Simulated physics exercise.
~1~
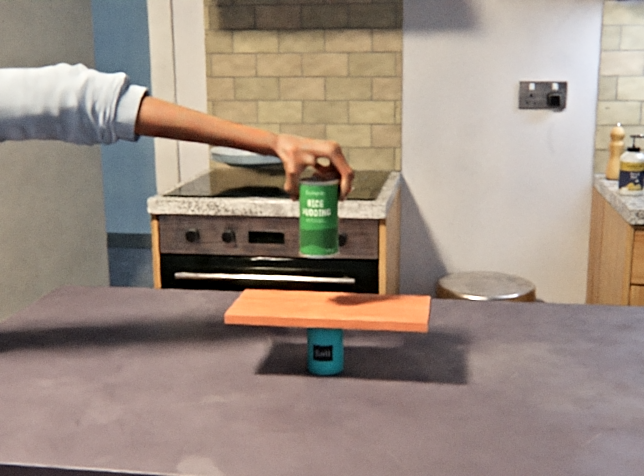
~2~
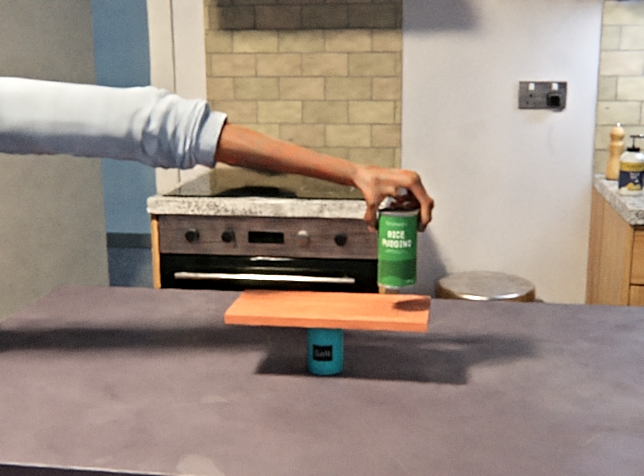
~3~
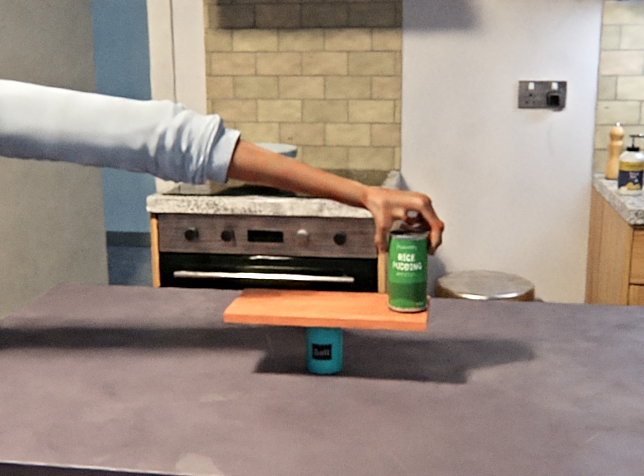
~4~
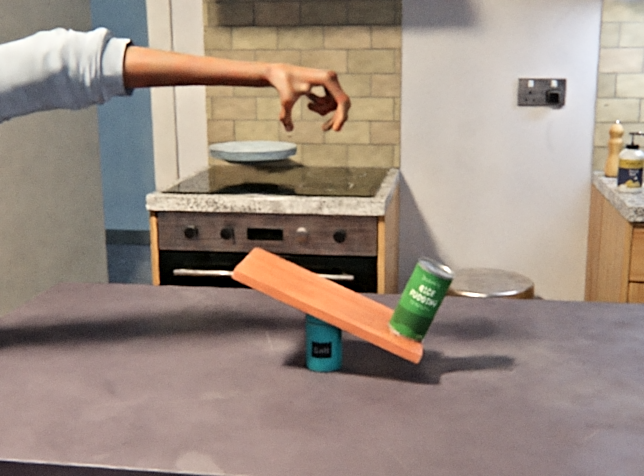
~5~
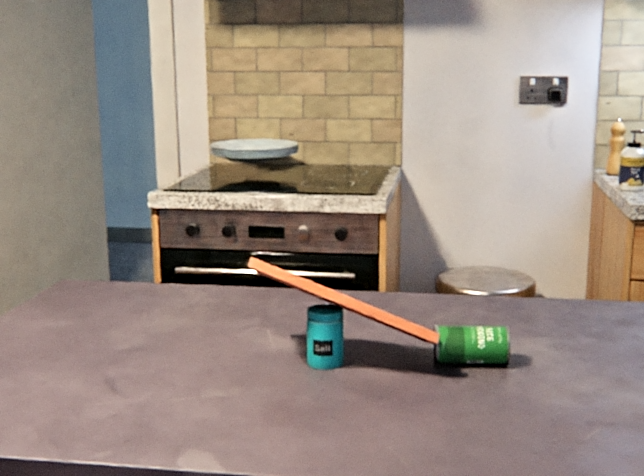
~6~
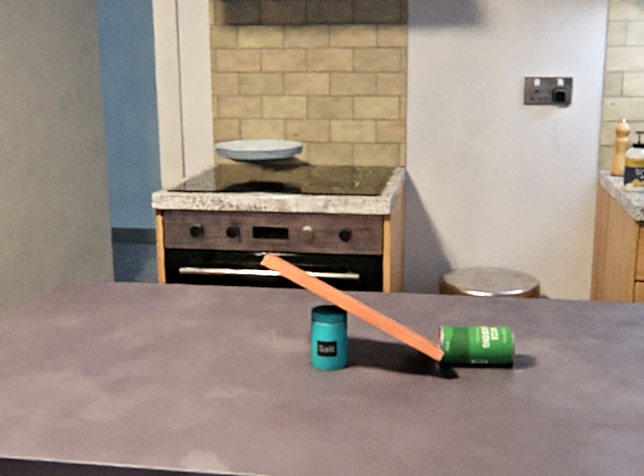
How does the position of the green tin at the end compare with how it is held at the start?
The green tin is held upright above the board at the start, but at the end it lies on its side on the table to the right of the jar.
The video shows a hand lowering a green tin onto the right end of an orange board balanced on a turquoise jar, then letting go; the board tips and the tin topples onto its side on the table, leaving the board slanted beside the upright jar.
